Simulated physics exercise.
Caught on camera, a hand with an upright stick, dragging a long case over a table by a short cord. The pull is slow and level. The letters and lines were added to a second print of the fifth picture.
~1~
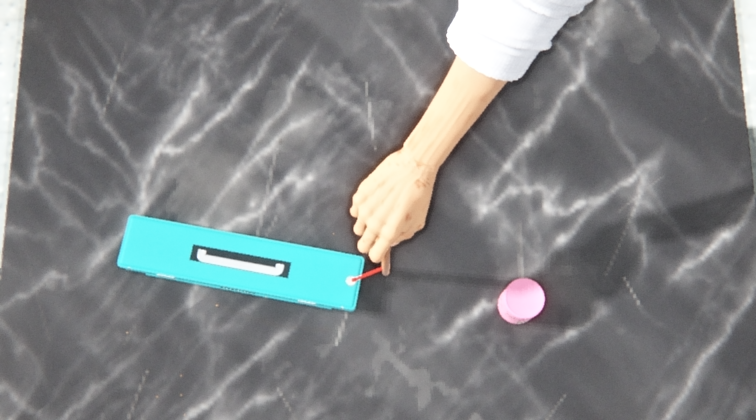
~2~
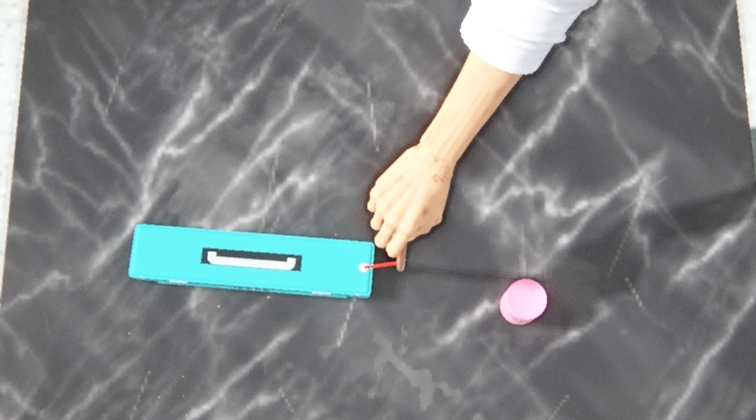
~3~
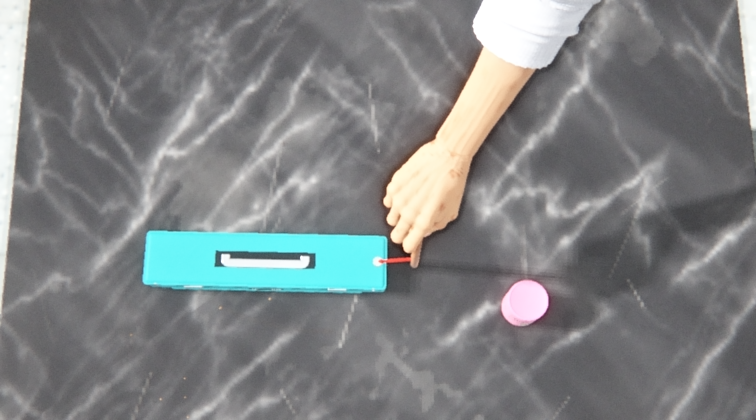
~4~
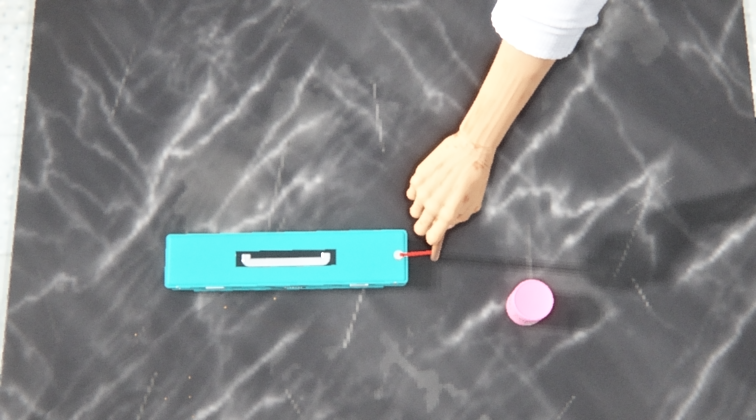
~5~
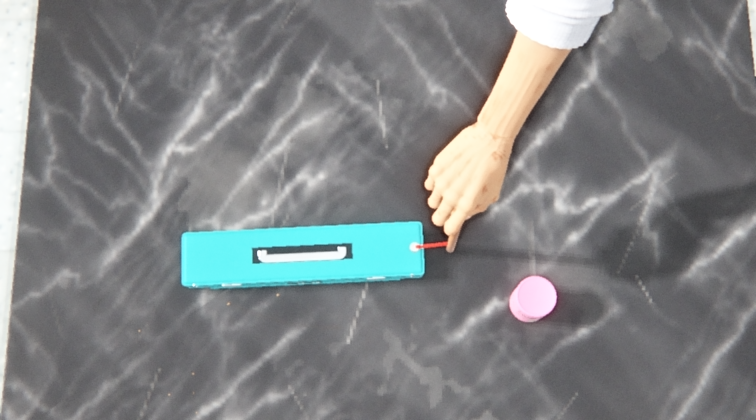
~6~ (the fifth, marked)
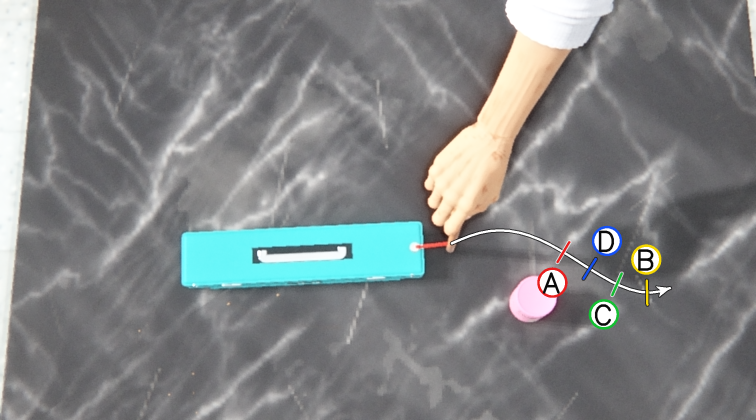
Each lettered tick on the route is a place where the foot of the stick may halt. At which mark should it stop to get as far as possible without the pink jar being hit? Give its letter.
Mark A.
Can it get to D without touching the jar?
No.
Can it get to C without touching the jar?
No.
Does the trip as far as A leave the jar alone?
Yes.
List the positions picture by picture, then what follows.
The first picture shows pink jar (520, 302); turquoise case (240, 261).
The second picture shows turquoise case (251, 259); pink jar (523, 303).
The third picture shows turquoise case (265, 259); pink jar (524, 304).
The fourth picture shows turquoise case (286, 258); pink jar (529, 304).
The fifth picture shows turquoise case (303, 253); pink jar (532, 300).
On the marked copy, A at (563, 252); B at (647, 293); C at (617, 284); D at (590, 269); the route from (452, 243) via (566, 254) to (670, 288).
With A. Early on, foot of the stick (489, 231), middle of the case (341, 249).
Further on, foot of the stick (529, 236), middle of the case (380, 245).
At the end, foot of the stick (563, 252), middle of the case (413, 247); nothing has been touched.
As for the rest, B is too far, the jar has been hit; C is too far, the jar has been hit; D is too far, the jar has been hit.
